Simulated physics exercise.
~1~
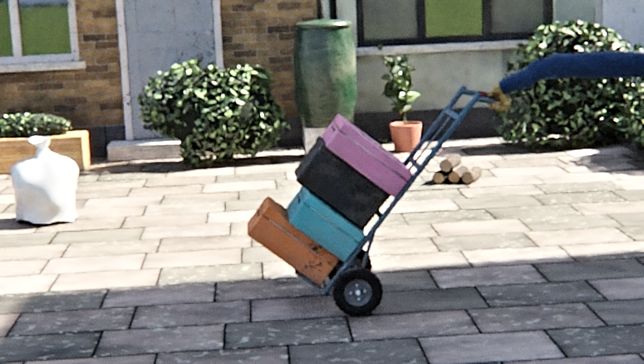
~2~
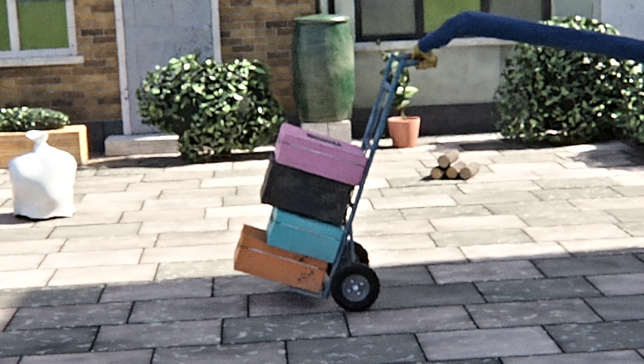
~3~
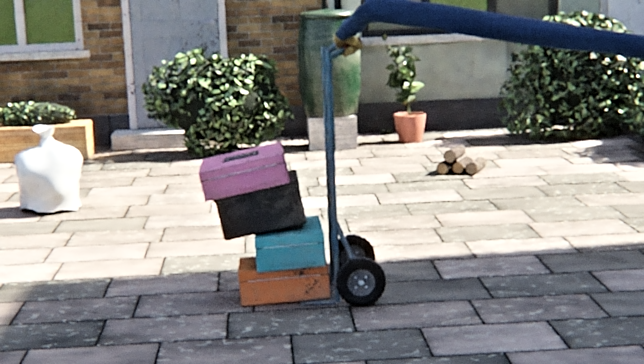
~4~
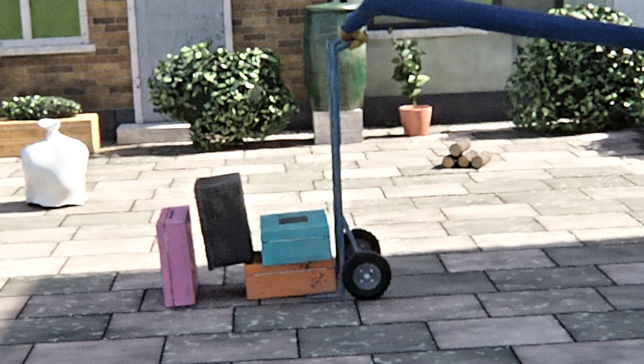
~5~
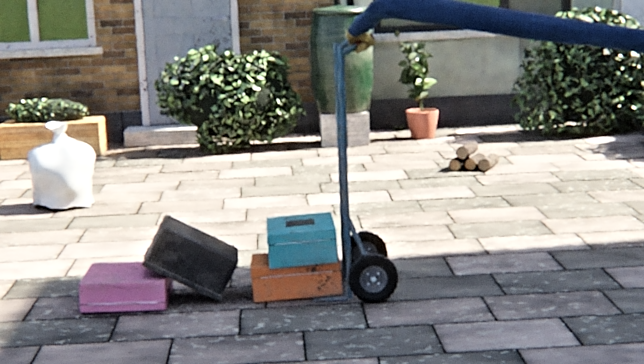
A blue hand truck stands tilted back on a sunlit paved yard, seen from the side, carrying an orange box at the bottom, then turquoise, black and pink ones above. A blue arm reaches in from the right and holds its handle, with bushes, a door and a green urn behind. The arm swings the truck upright, and the stack swings down with it until the plate meets the paving. The pink and black boxes tip off to the left and tumble down. At the end they rest on the ground, the black leaning on the pink, while turquoise stays on orange beside the upright truck.
